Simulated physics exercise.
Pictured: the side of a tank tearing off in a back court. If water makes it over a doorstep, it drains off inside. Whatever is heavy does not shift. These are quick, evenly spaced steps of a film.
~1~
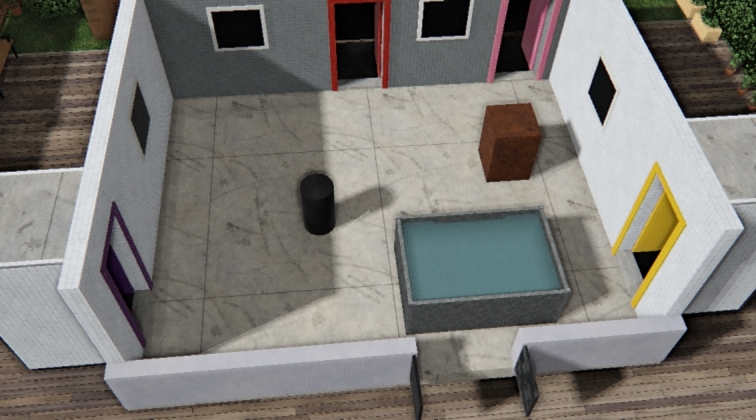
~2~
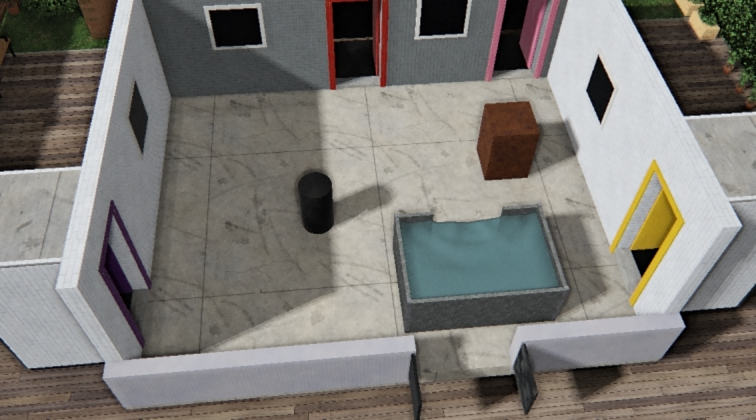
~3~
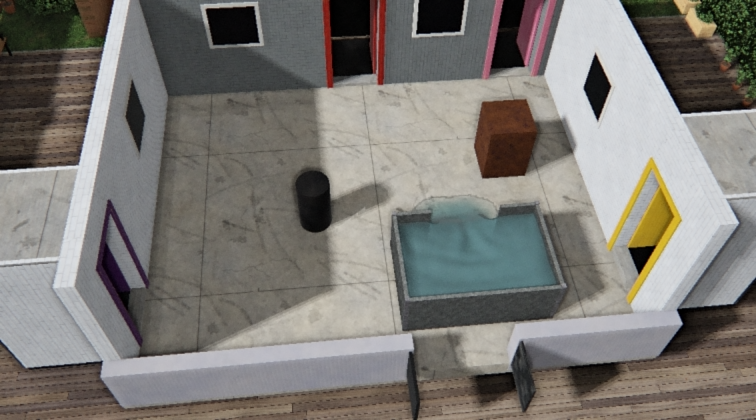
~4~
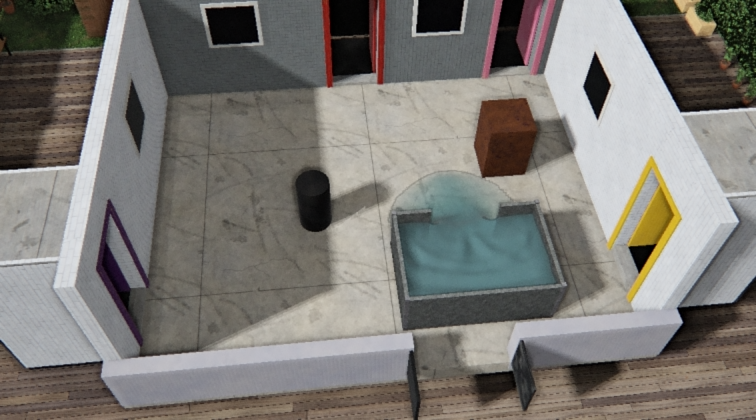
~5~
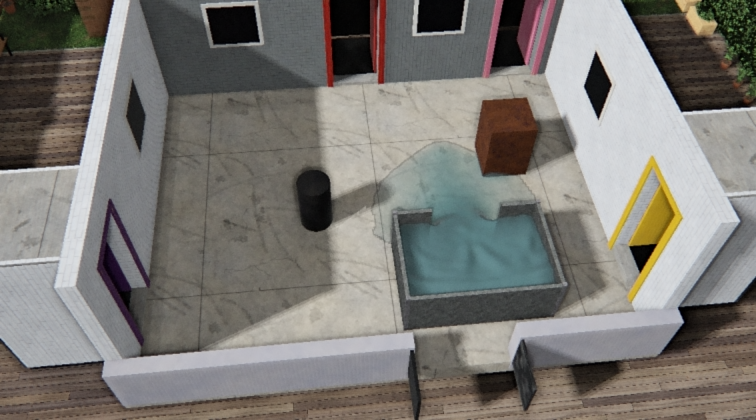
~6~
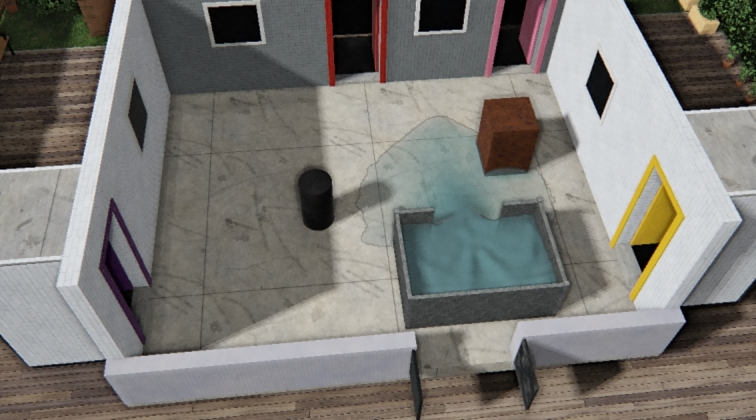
The clip opens on a walled court with still, blue-green water filling an open tank near a black cylinder and a reddish-brown block. A section of the tank's far side gives way, and water pours through the gap, then fans out across the pale floor toward the back, spreading beside the block.
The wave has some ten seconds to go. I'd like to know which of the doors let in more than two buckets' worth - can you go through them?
Red door: Exceeds two buckets, purple door: Within two buckets, pink door: Exceeds two buckets, yellow door: Within two buckets.
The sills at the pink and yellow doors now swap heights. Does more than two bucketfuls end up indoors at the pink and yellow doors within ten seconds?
Lab note: Pink door doesn't reach it; yellow door crosses the line.
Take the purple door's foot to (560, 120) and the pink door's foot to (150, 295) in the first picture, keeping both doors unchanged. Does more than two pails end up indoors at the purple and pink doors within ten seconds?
Short version: The purple one tops the limit and the pink one stays within the limit.
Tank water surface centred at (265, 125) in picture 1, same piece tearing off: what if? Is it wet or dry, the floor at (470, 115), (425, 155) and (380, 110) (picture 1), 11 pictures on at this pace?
Spot one is touched, spot two is touched, spot three is touched.
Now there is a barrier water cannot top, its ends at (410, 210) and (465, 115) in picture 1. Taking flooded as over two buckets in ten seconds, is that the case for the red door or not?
Note - red door does not reach it.
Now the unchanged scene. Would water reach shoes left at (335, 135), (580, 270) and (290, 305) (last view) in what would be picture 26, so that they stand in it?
First swamped, then swamped, then spared.
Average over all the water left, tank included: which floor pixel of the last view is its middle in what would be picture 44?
My reading is close to (405, 182).
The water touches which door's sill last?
Answer - the purple door.
A moment on, water covers 30 % of the floor; the red door wet at the sill, nothing in, the purple door not reached, the pink door not reached, the yellow door not reached.
Next, water covers 45 % of the floor; the red door over two buckets in, the purple door not reached, the pink door under two buckets in, the yellow door not reached.
Then, water covers 55 % of the floor; the red door far over two buckets in, the purple door not reached, the pink door under two buckets in, the yellow door wet at the sill, nothing in.
Later, water covers 80 % of the floor; the red door far over two buckets in, the purple door wet at the sill, nothing in, the pink door over two buckets in, the yellow door wet at the sill, nothing in.
In the end, water covers 95 % of the floor; the red door far over two buckets in, the purple door wet at the sill, nothing in, the pink door far over two buckets in, the yellow door wet at the sill, nothing in.
